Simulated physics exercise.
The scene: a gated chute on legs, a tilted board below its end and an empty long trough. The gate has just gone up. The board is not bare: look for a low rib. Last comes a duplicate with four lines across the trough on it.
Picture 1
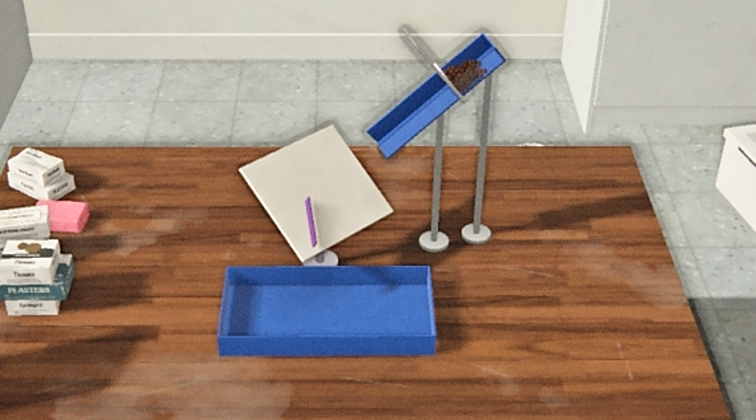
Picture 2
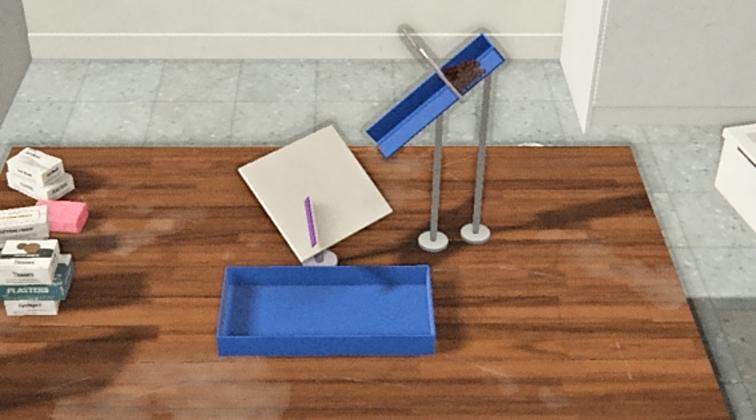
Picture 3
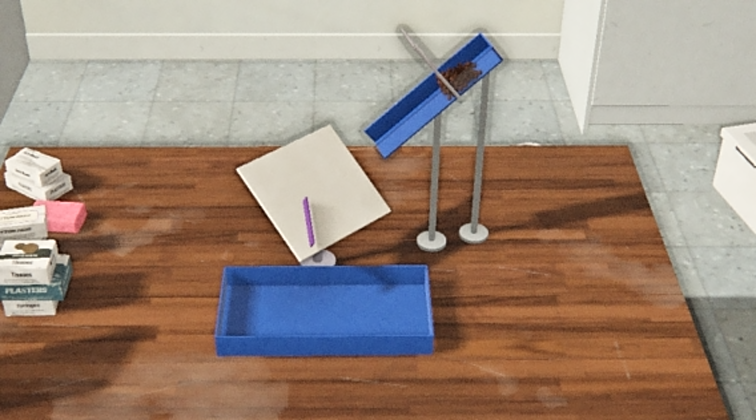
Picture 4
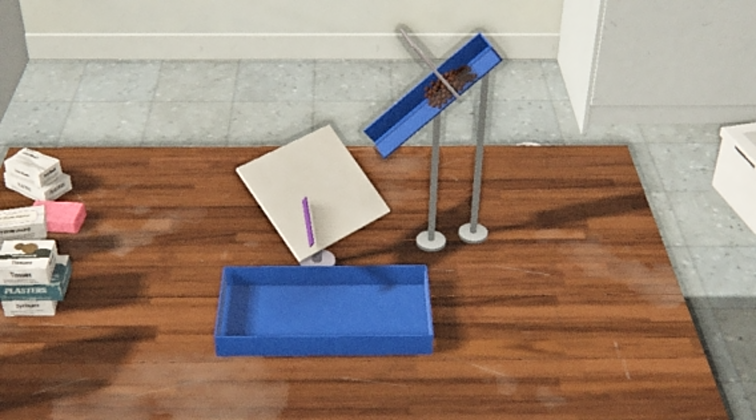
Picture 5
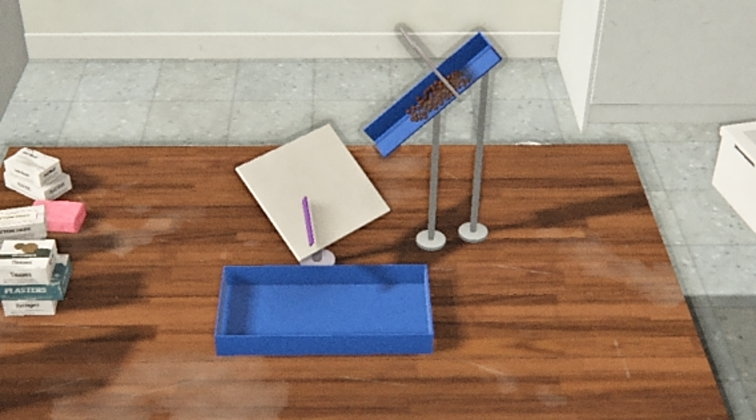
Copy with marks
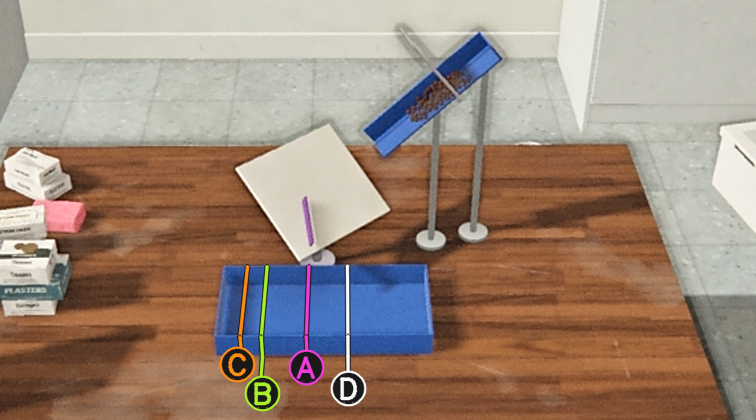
At first, a clump of small brown pieces sits near the top of a sloping blue chute on legs, above a tilted pale board with a purple rib and an empty blue trough. Then the pieces begin sliding down to the left, slowly at first, and spread out along the chute's middle.
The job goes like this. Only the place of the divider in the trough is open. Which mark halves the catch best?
The answer is line D.
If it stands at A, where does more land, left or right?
Right.
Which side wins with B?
Right.
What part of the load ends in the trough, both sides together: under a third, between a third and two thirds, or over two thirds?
About that: Over two thirds.
On the marked copy, line A crosses the front rim at (306, 335); line B crosses the front rim at (261, 336); line C crosses the front rim at (240, 336); line D crosses the front rim at (347, 335).
If A is chosen, of what is caught, a stray few on the left of the divider, nearly all on the right.
If B is chosen, of what is caught, none on the left of the divider, all on the right.
If C is chosen, of what is caught, none on the left of the divider, all on the right.
If D is chosen, of what is caught, about two thirds on the left of the divider, about a third on the right.
